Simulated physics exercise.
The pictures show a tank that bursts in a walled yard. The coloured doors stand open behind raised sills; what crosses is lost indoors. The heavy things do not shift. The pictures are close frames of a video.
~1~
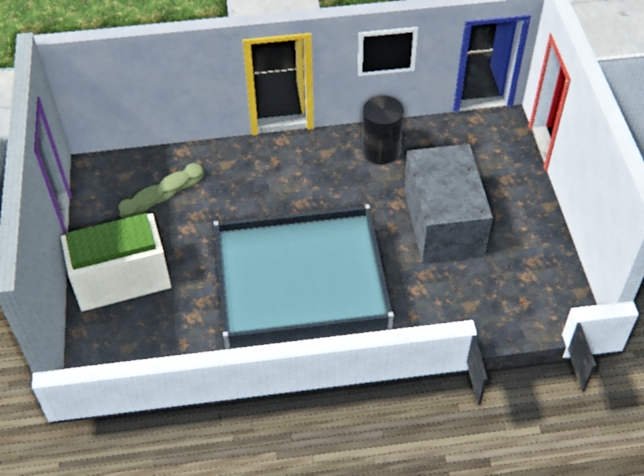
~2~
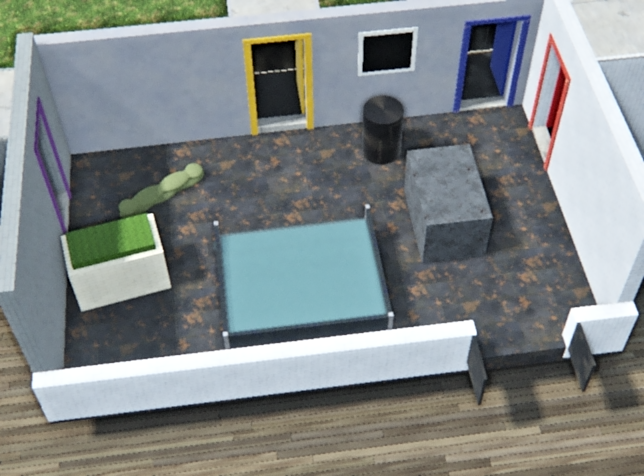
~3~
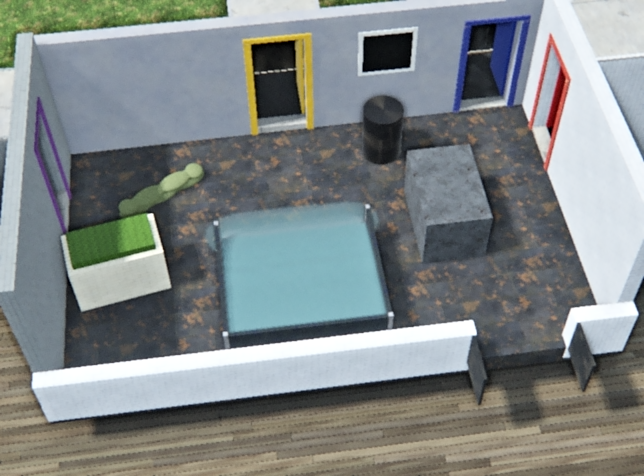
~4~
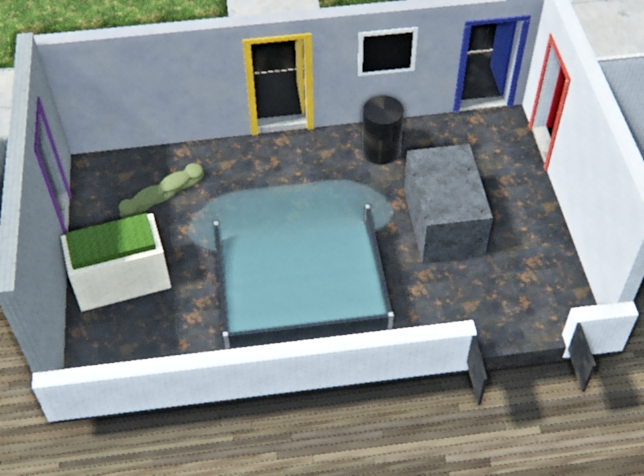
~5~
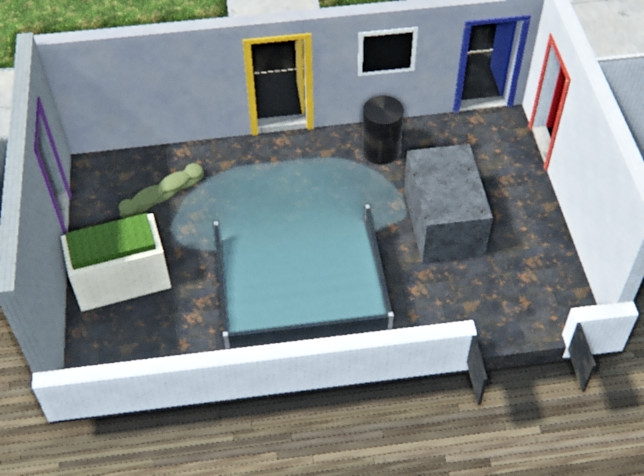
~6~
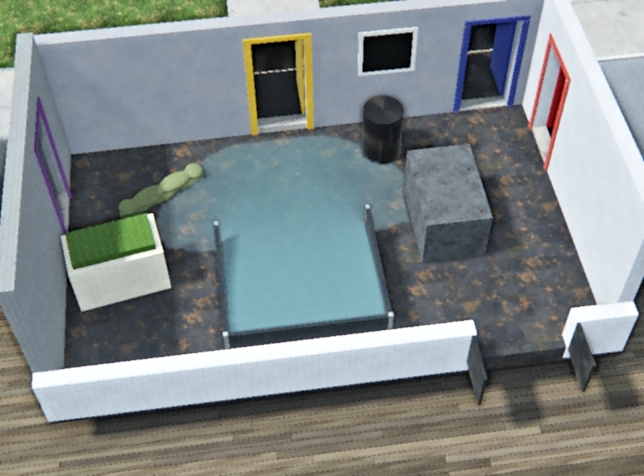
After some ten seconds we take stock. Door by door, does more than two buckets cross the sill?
The blue door lets in a lot; the yellow door lets in a lot; the red door lets in a lot; the purple door admits no more than that.
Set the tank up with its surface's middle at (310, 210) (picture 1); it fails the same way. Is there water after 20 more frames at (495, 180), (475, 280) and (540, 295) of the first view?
One after the other: Awash, dry, free of water.
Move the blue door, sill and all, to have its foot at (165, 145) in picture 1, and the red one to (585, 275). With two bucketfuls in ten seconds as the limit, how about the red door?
My reading: Red door keeps below it.
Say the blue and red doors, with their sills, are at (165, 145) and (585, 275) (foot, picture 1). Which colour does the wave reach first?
That is the door marked yellow.
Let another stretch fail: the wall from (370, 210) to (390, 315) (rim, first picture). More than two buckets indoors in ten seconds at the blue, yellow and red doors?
Then: The blue door floods, the yellow door is under, the red door holds.
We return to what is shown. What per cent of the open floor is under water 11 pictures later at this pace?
Close to 45 %.
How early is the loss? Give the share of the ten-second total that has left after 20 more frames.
Near 60 in a hundred.
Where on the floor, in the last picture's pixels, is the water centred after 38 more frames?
At about (273, 215).
A moment on, water covers 30 % of the floor; the blue door not reached, the yellow door over two buckets in, the red door not reached, the purple door not reached.
Next, water covers 45 % of the floor; the blue door wet at the sill, nothing in, the yellow door far over two buckets in, the red door not reached, the purple door not reached.
Then, water covers 55 % of the floor; the blue door under two buckets in, the yellow door far over two buckets in, the red door under two buckets in, the purple door wet at the sill, nothing in.
Later, water covers 85 % of the floor; the blue door over two buckets in, the yellow door far over two buckets in, the red door over two buckets in, the purple door wet at the sill, nothing in.
In the end, water covers 95 % of the floor; the blue door over two buckets in, the yellow door far over two buckets in, the red door over two buckets in, the purple door wet at the sill, nothing in.
